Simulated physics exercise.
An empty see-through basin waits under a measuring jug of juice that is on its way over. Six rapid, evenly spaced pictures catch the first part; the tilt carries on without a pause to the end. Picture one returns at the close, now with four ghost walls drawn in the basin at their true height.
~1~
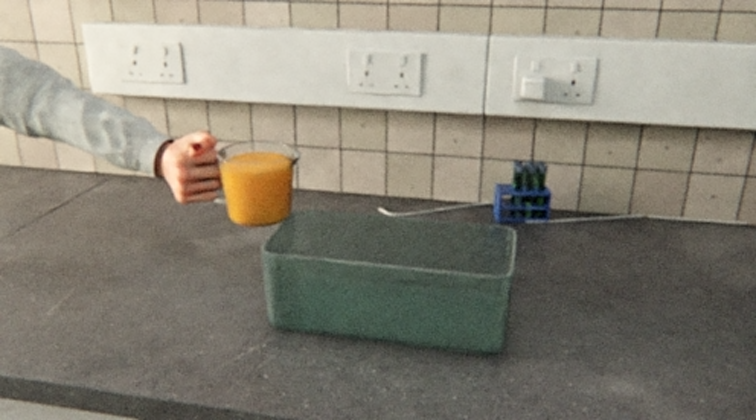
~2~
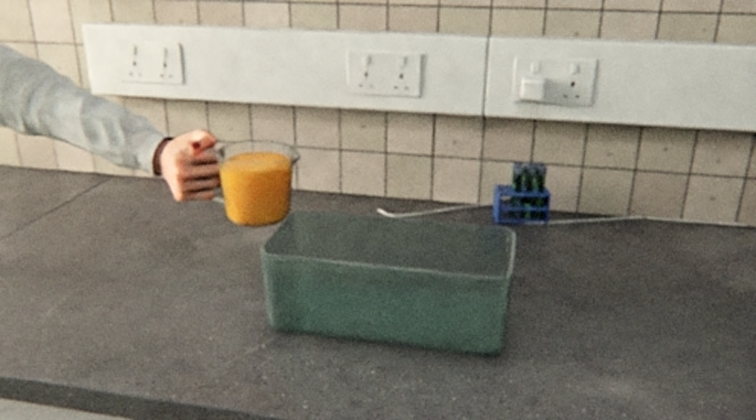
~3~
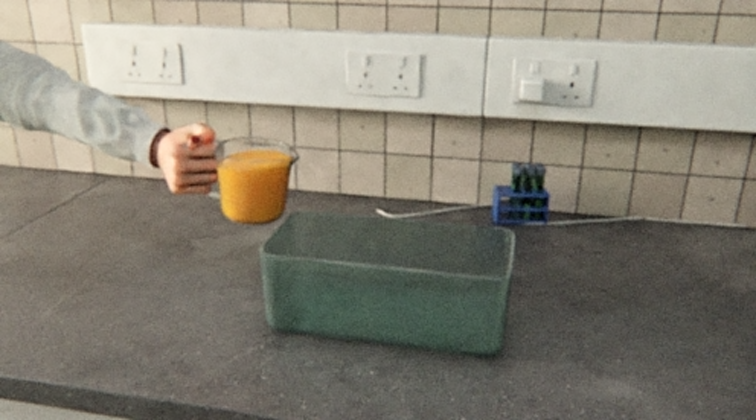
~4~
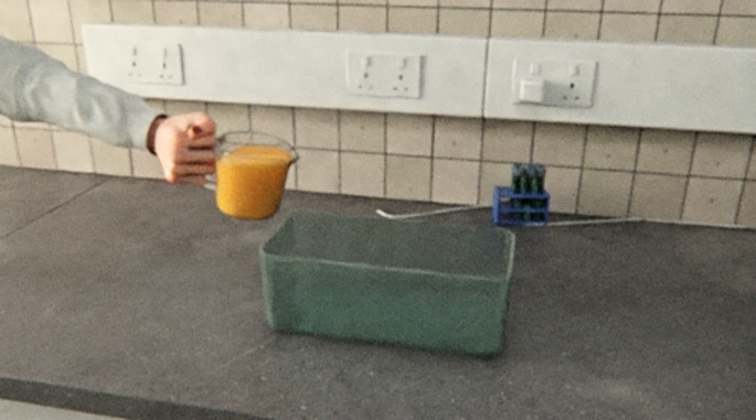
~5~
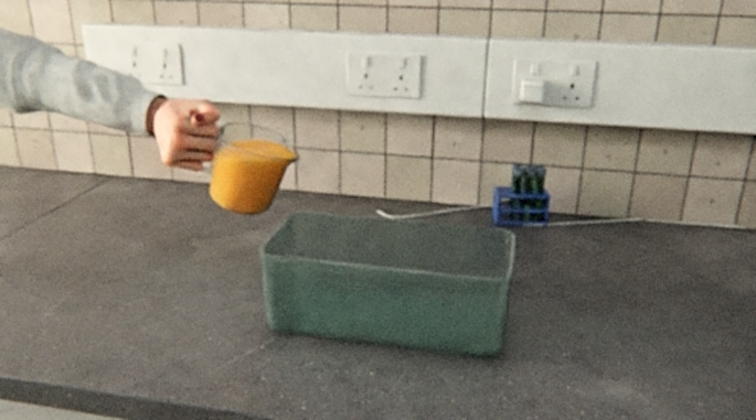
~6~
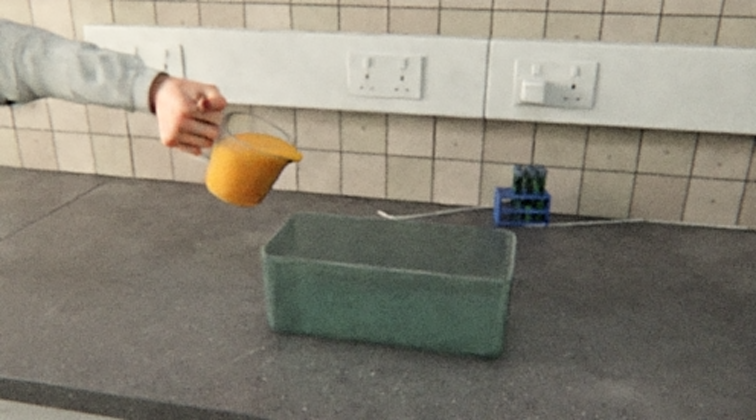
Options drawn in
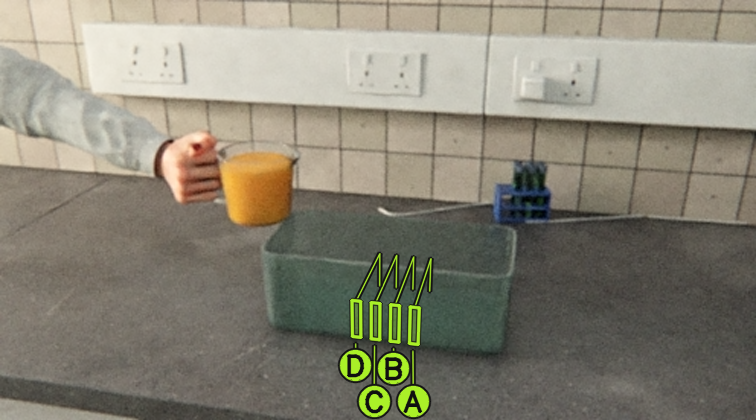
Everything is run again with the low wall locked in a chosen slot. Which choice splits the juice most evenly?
D.
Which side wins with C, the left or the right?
The left side.
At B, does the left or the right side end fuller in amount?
The left one.
In lime, A at (412, 350); B at (393, 348); C at (374, 345); D at (355, 343).
If A is chosen, about 94 % ends left of the wall and 4 % right of it.
If B is chosen, about 93 % ends left of the wall and 4 % right of it; 3 % is lost outside.
If C is chosen, about 95 % ends left of the wall and 4 % right of it.
If D is chosen, about 45 % ends left of the wall and 54 % right of it.
